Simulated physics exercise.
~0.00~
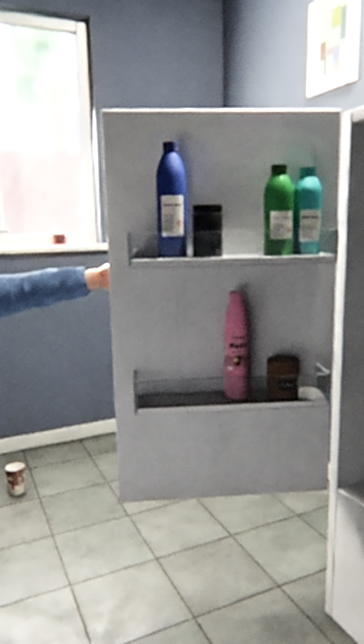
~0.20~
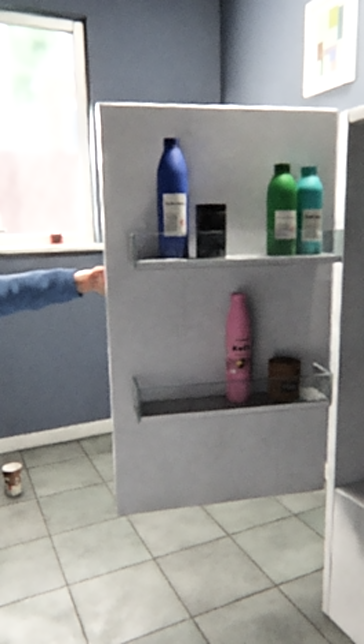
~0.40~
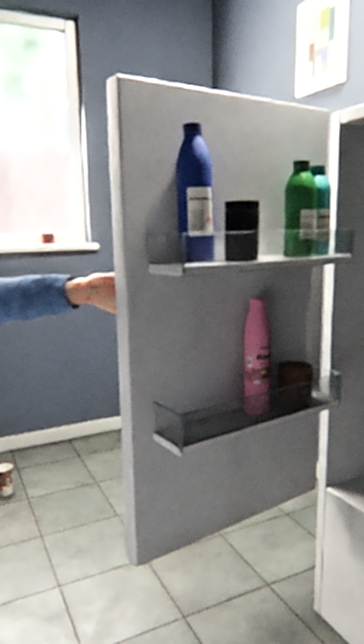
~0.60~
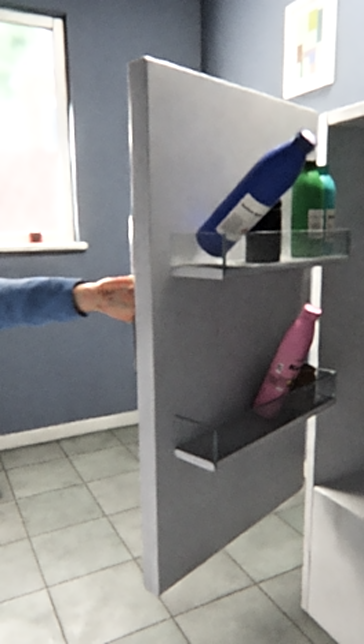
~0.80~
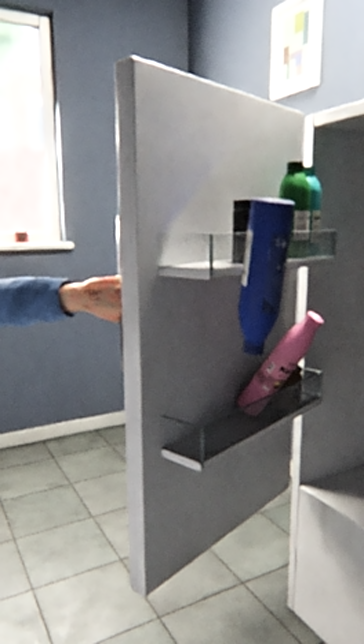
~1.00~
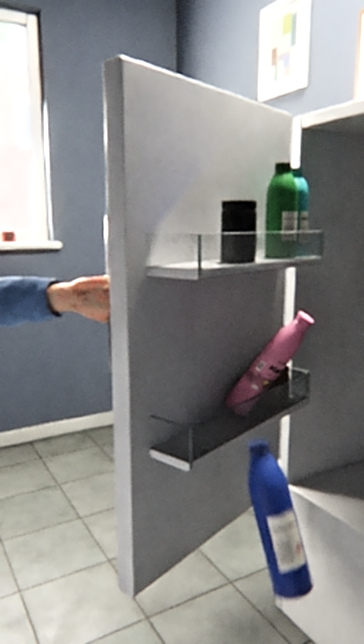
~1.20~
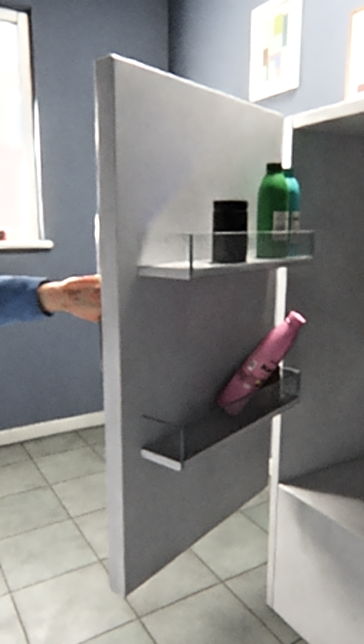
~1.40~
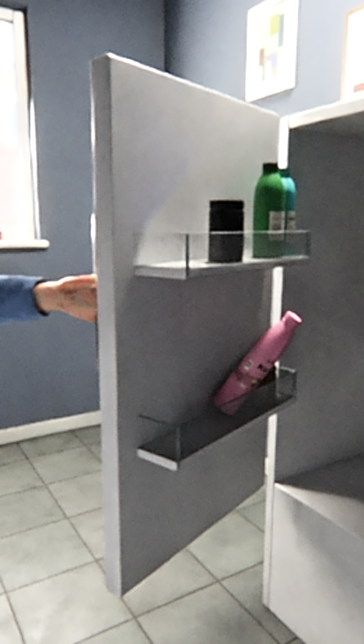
In a room with a tiled floor, a hand swung a shelved door around and stopped it, and the blue bottle toppled off the upper rack and fell out of sight, while the pink bottle ended up leaning on the lower rack.
